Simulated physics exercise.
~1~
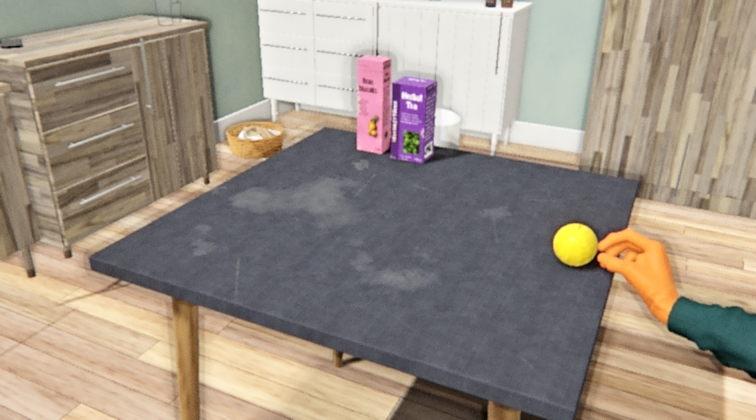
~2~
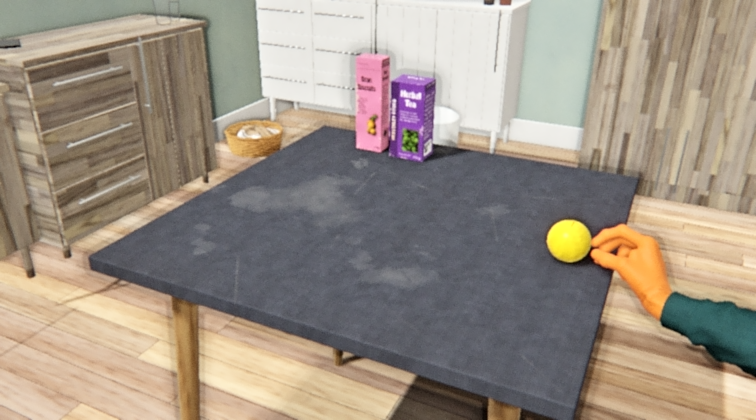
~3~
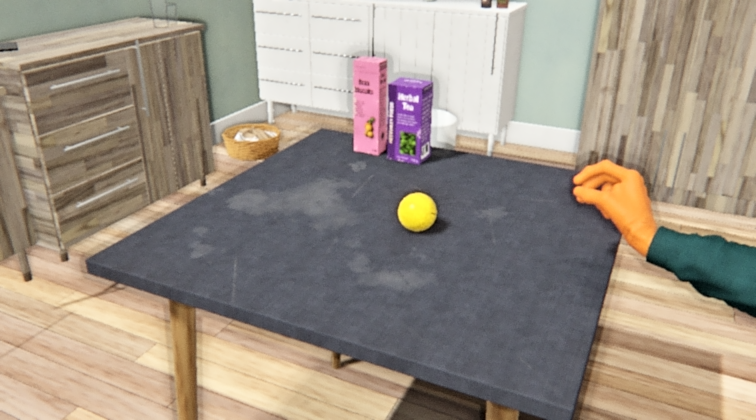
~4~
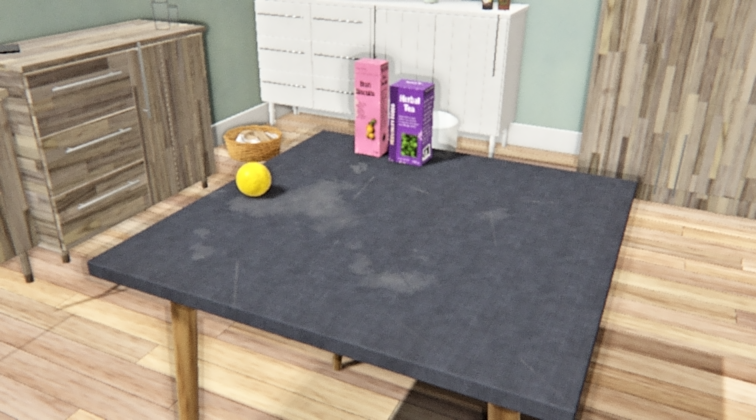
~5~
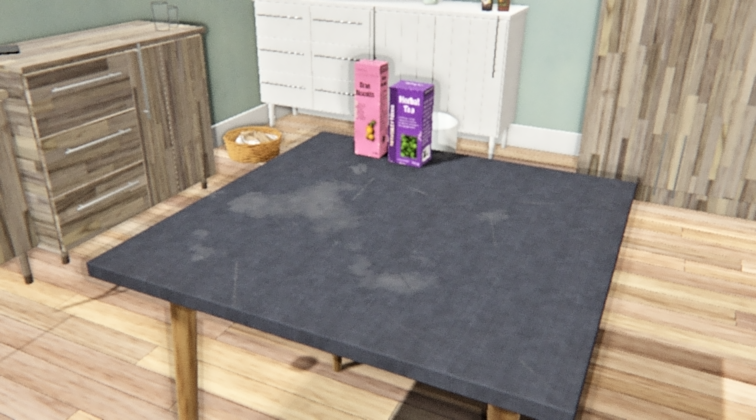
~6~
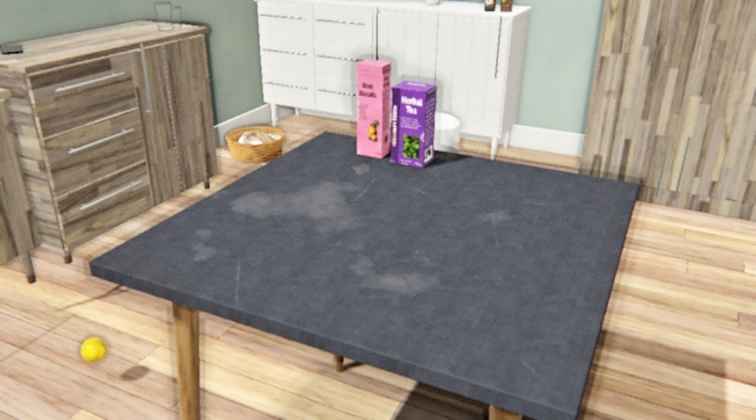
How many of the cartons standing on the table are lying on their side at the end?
None of them are. The pink carton and the purple carton both still stand upright at the end.
